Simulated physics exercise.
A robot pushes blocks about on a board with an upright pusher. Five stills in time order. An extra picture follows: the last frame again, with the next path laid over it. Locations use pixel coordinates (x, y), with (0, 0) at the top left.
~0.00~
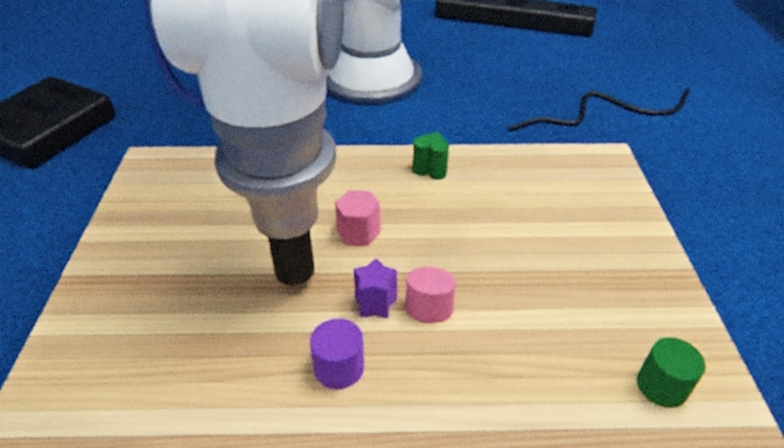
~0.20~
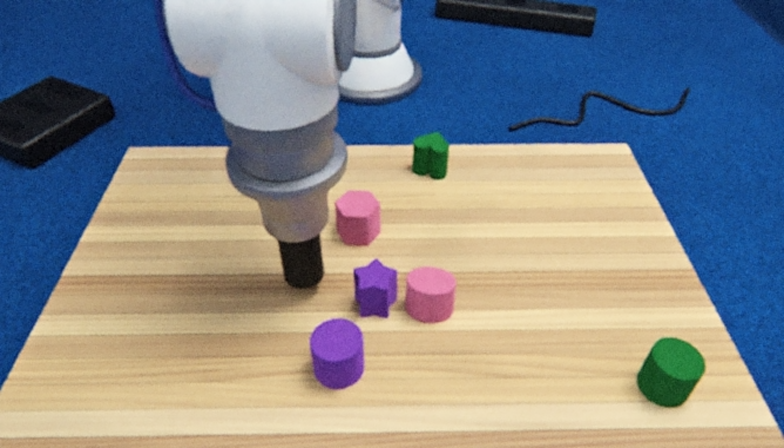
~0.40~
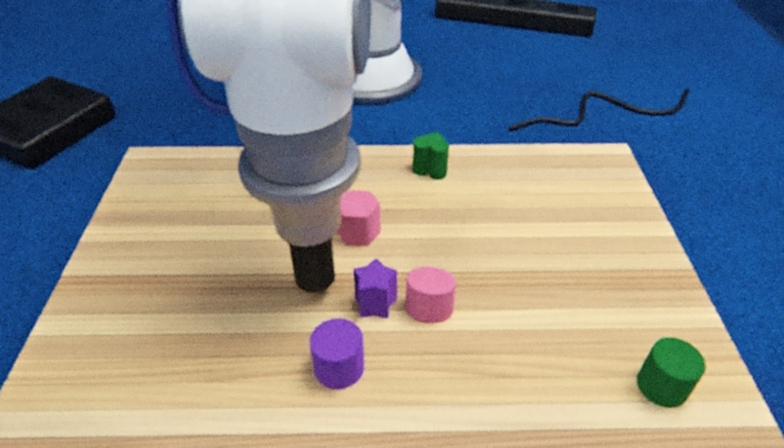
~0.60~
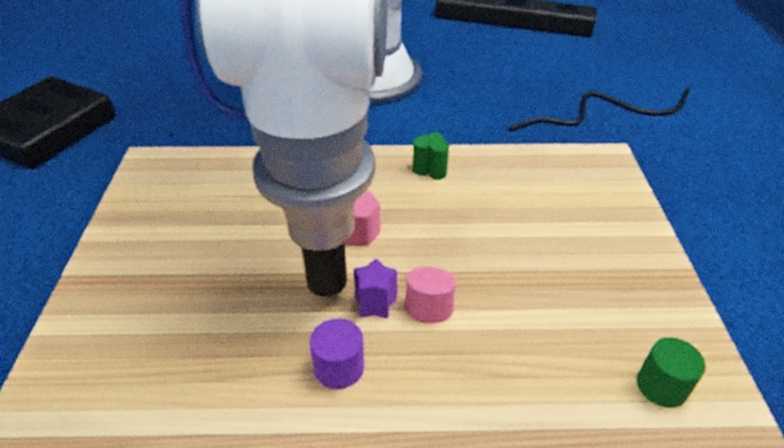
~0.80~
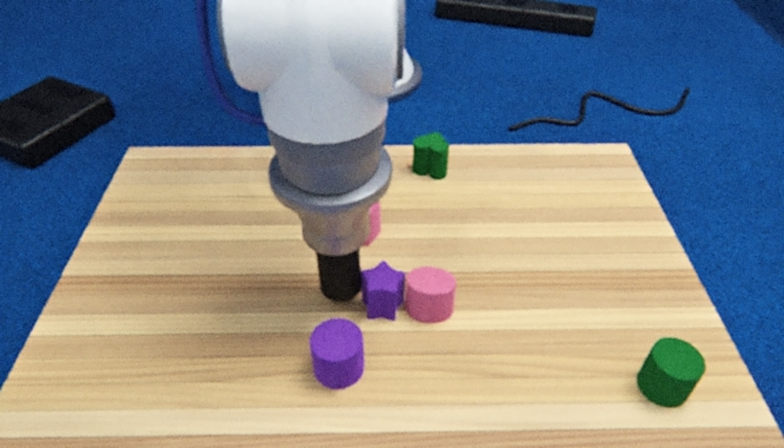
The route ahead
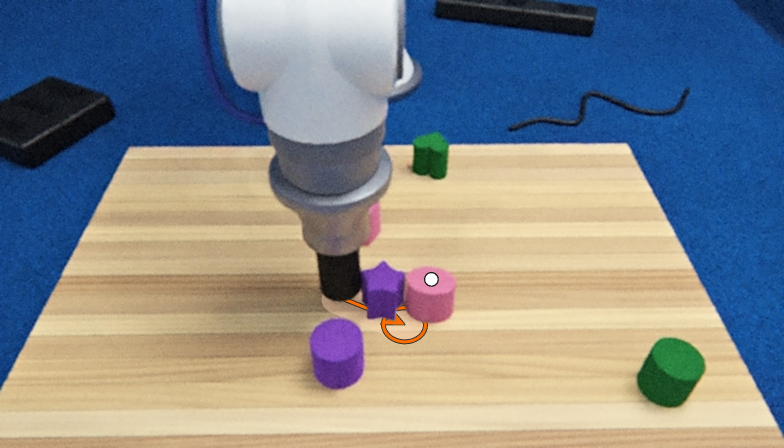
In this clip, a robot arm with a black upright pusher moves slowly right across a wooden board holding pink, purple and green blocks, then touches the purple star block and nudges it slightly right toward the adjacent pink block.
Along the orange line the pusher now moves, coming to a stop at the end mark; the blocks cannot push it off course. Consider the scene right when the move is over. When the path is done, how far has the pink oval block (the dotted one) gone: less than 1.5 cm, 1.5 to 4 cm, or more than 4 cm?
It shifts by more than 4 cm.
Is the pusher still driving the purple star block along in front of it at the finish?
It seems so.
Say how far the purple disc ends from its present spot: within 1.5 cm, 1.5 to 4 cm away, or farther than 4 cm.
That one ends up within 1.5 cm of where it is now.
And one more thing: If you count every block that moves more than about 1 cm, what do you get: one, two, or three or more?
Once the path ends, two blocks will have shifted.
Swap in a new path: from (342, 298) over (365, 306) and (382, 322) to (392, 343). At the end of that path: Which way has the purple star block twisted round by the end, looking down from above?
Counterclockwise from above.
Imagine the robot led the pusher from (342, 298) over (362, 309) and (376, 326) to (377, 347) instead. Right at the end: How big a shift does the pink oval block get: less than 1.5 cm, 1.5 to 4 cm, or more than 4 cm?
Its final spot will lie 1.5 to 4 cm from the current one.
Path on the board, in a line from (342, 298) to (404, 324); the dot is on the pink oval block.
The first path, step by step. Halfway along, pusher (373, 299); purple star block (417, 279), turned 35° anticlockwise; pink oval block (458, 279), turned 20° clockwise.
At the end, pusher (405, 312); purple disc in place; purple star block (447, 286), turned 55° anticlockwise; pink oval block (483, 274).
